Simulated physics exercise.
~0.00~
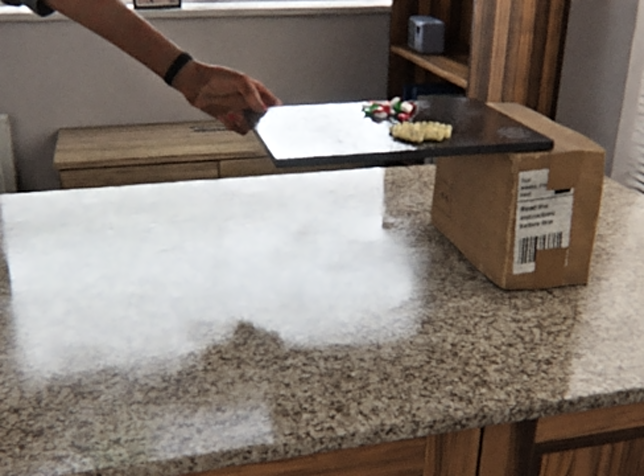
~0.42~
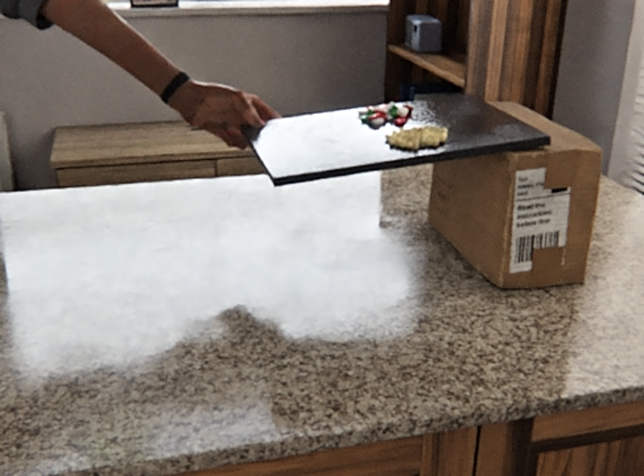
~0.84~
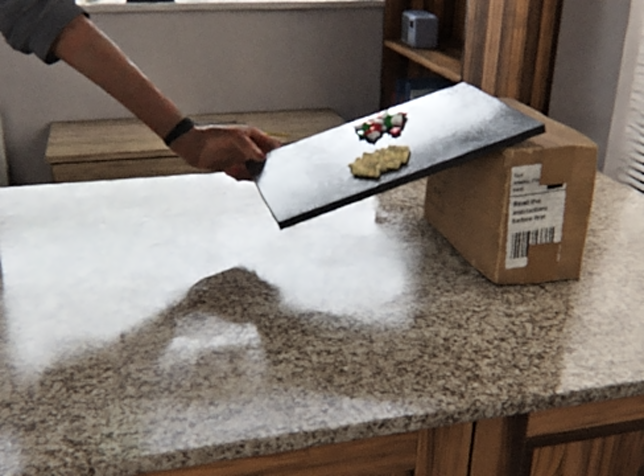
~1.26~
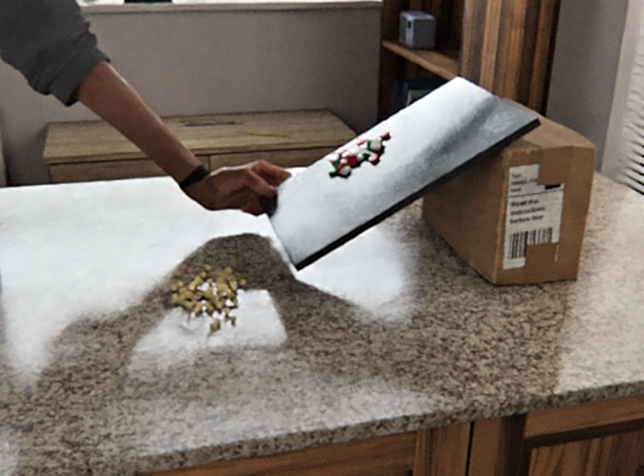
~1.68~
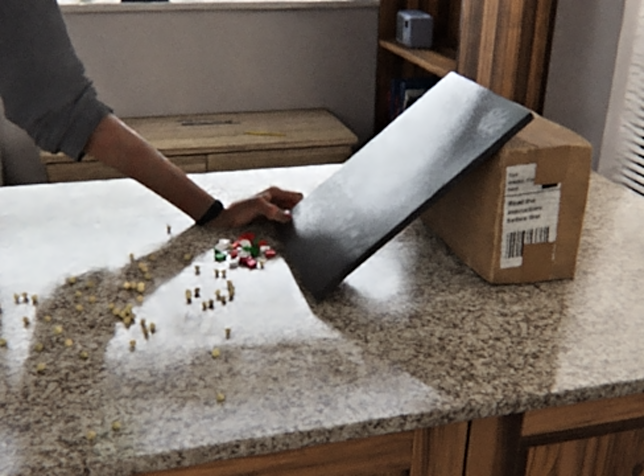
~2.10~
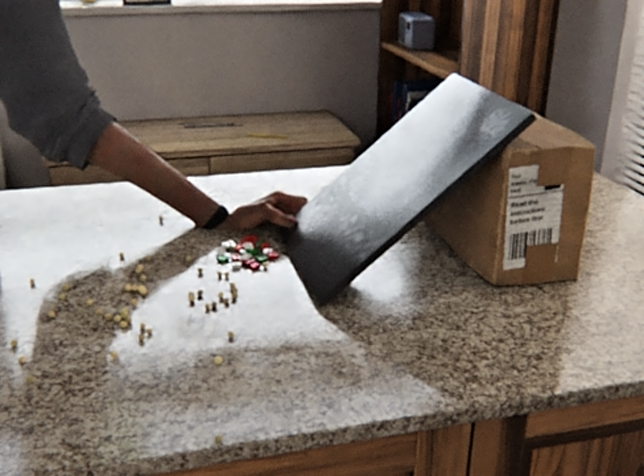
A dark board holding two small piles, one yellowish and one red, white and green, was tilted down by a hand, its other end on a cardboard box. The yellowish pieces slid off first and scattered widely; the colorful ones followed, staying bunched near the board.
